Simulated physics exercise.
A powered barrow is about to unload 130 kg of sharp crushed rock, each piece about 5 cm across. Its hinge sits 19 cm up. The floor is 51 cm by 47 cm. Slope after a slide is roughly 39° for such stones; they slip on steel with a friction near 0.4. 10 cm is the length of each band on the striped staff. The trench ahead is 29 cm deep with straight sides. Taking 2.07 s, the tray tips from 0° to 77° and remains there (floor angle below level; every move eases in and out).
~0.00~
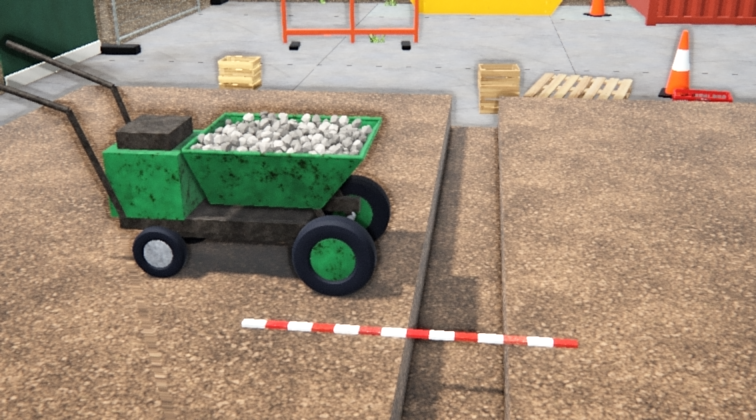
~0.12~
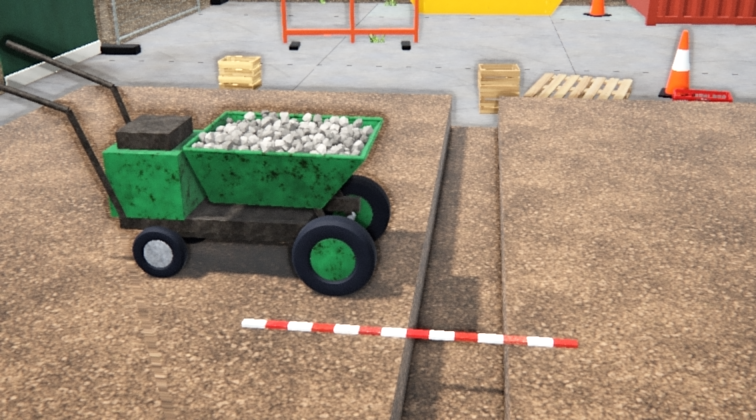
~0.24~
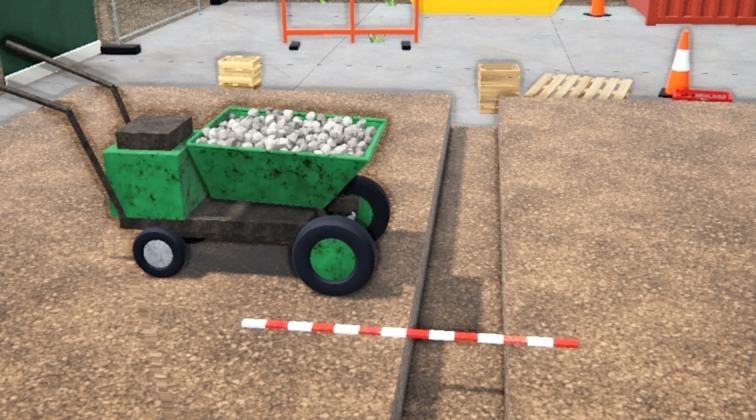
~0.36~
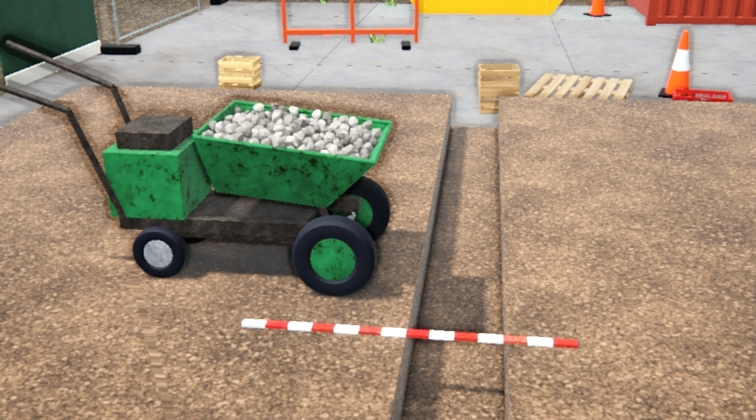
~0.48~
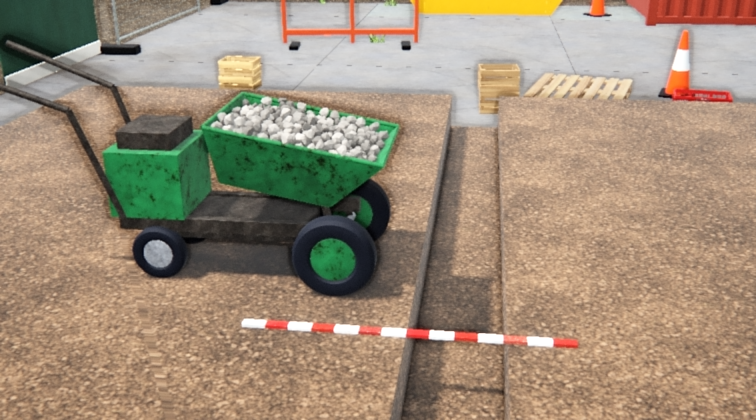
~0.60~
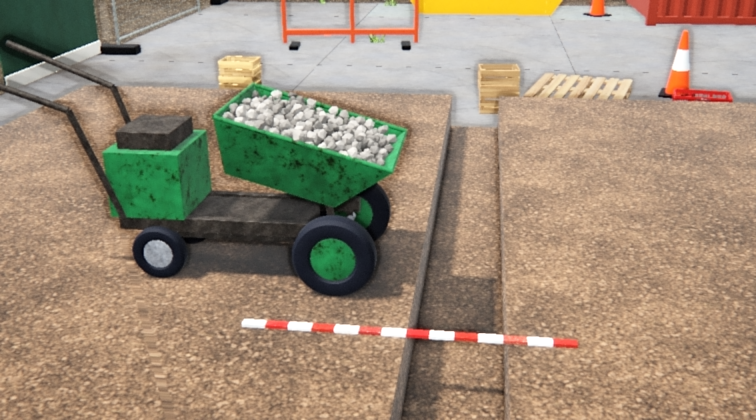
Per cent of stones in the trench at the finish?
About 93 %.
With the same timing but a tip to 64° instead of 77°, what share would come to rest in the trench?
About 60%.
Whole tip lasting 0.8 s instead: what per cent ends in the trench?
I'd put it at roughly 75 per cent.
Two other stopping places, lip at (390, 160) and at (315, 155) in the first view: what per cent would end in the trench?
70 %, then 100 %.
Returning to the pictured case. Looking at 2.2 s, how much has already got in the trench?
Close to 55 per cent has got there by then.
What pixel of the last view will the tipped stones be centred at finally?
The tipped stones centre close to (473, 310).
After 1.5 s the floor is at 65°; 97 % in the tray, 3 % in the trench; the foremost stones are at (478, 284).
After 2.2 s the floor is at 77°; 39 % in the tray, 56 % in the trench, 4 % past the trench; the foremost stones are at (554, 271).
After 2.5 s the floor is at 77°; 15 % in the tray, 79 % in the trench, 7 % past the trench; the foremost stones are at (565, 268).
After 4.5 s the floor is at 77°; 0 % in the tray, 93 % in the trench, 7 % past the trench; the foremost stones are at (566, 268).
